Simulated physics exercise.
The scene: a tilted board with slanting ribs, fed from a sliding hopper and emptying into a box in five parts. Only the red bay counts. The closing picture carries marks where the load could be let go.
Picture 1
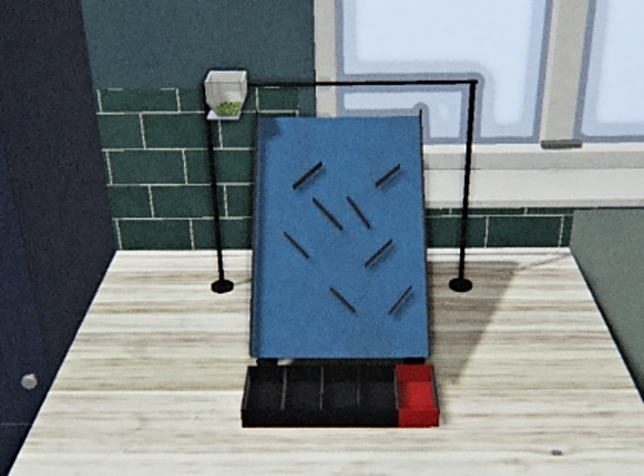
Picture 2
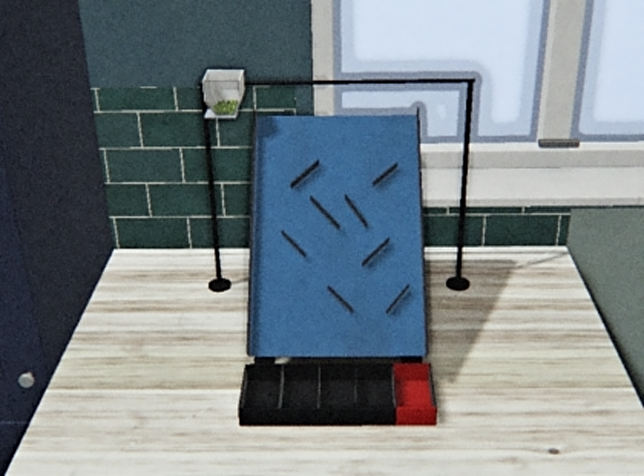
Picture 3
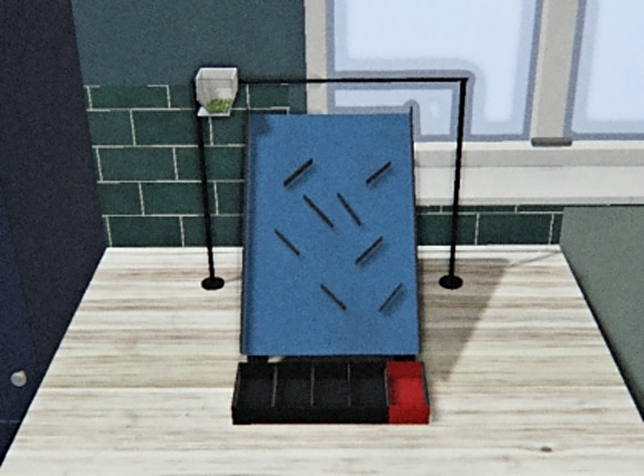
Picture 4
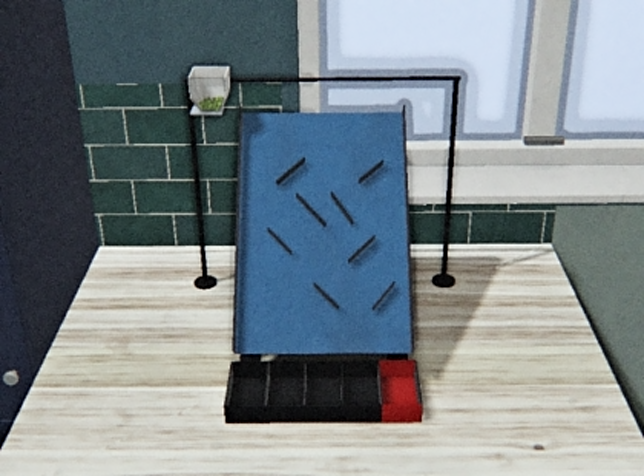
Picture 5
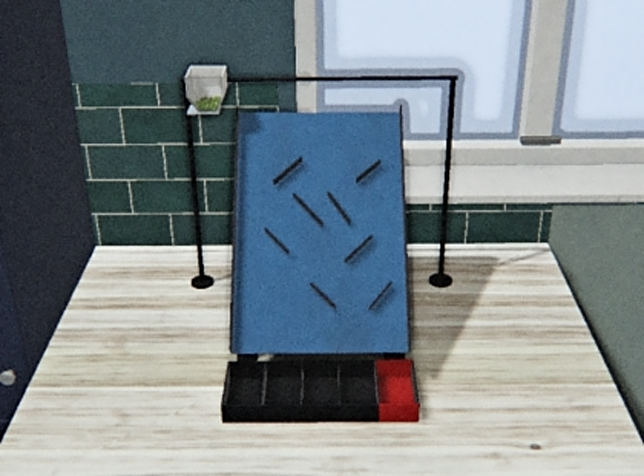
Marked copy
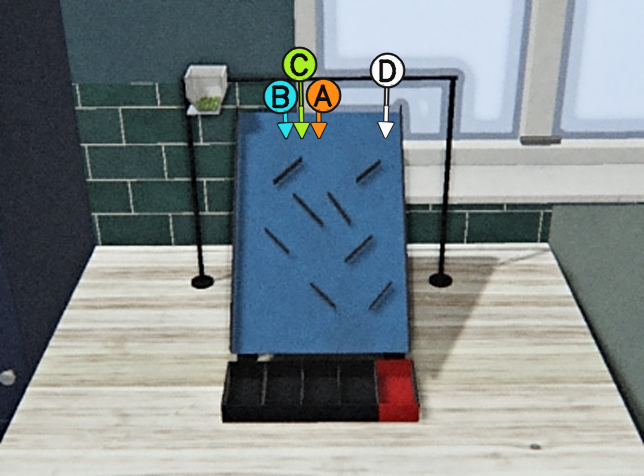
The view drifts slightly to the right, so the tilted blue board with its dark slanting ribs slides a little leftward in sight. Throughout, the clear hopper of small green peas stays at the upper left of the black stand, and the divided box below, red at its right end, remains empty.
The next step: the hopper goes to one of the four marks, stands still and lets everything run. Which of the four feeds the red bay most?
It is D.
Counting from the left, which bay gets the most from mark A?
The fourth from the left.
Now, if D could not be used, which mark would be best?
A.
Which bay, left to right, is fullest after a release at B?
The first from the left.
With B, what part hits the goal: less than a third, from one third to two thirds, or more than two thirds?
Less than a third.
On the marked copy, mark A meets the board at (319, 132); mark B meets the board at (285, 132); mark C meets the board at (301, 132); mark D meets the board at (385, 132).
With A, a small share in the red bay, the bulk in other bays, a small share outside the box.
With B, only a few in the red bay, the bulk in other bays, close to a quarter outside the box.
With C, only a few in the red bay, the bulk in other bays, close to a quarter outside the box.
With D, close to a third in the red bay, close to a third in other bays, close to a quarter outside the box.
